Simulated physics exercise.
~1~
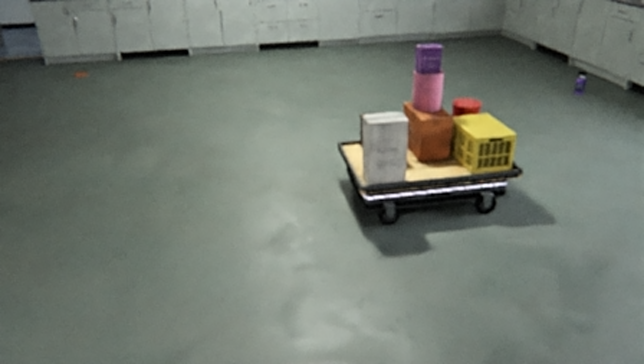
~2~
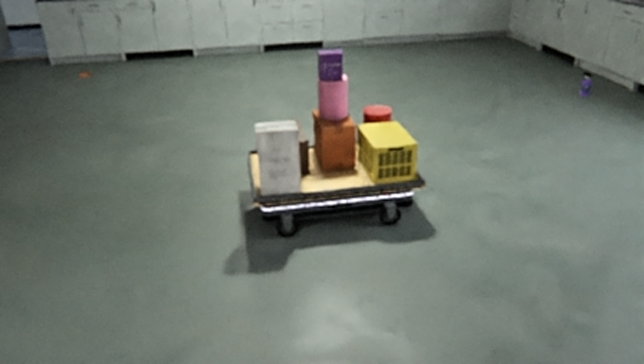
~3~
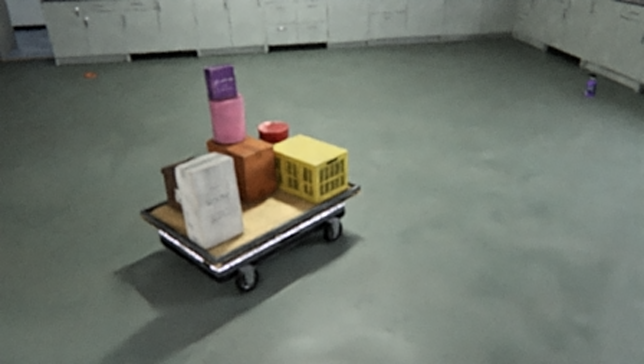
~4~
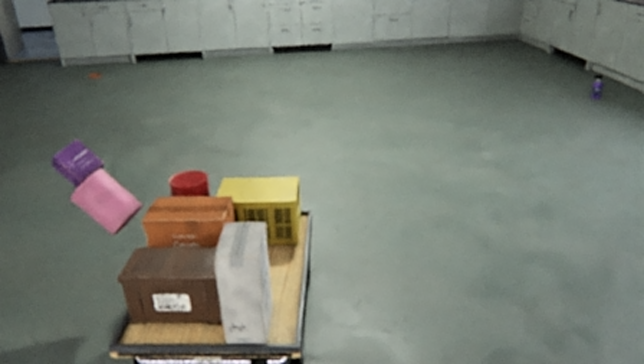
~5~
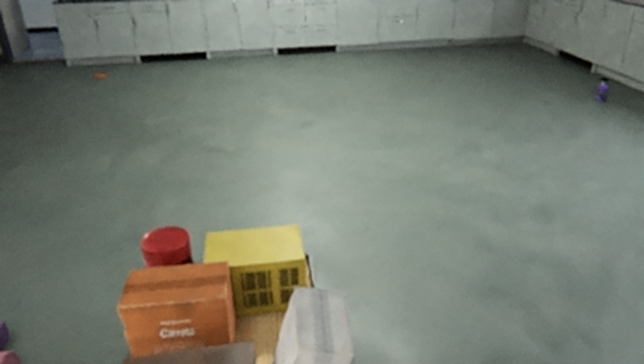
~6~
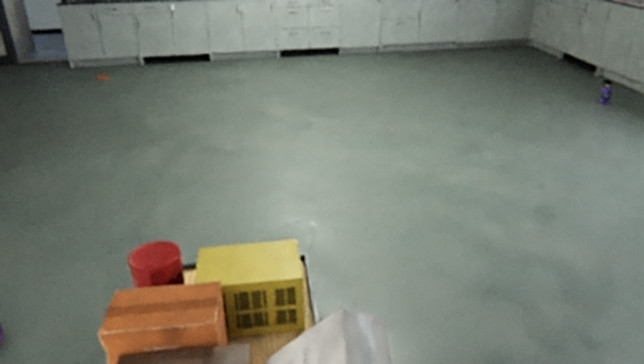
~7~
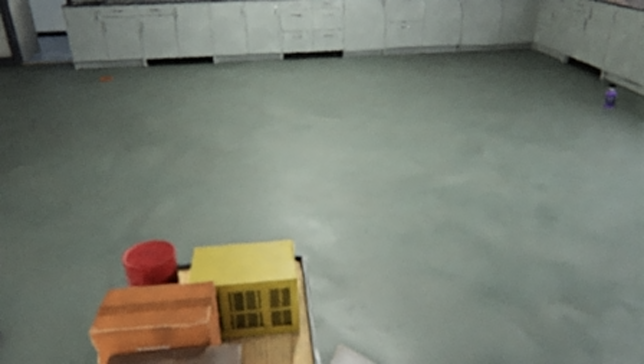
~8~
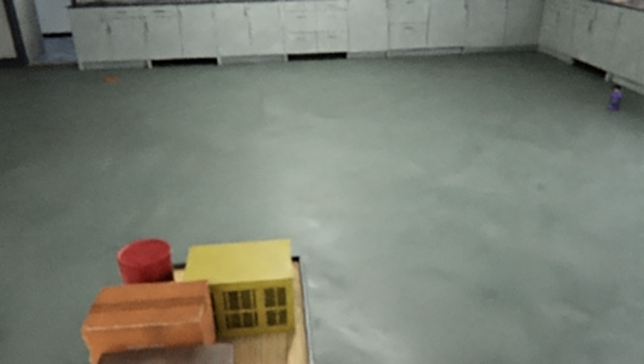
In a room with a grey-green floor and white cabinets, a loaded cart rolls left and then toward the viewer, turning as the stacked pink pail and purple parcel fall off its left side; the white box then tips out of view, leaving the rest aboard.
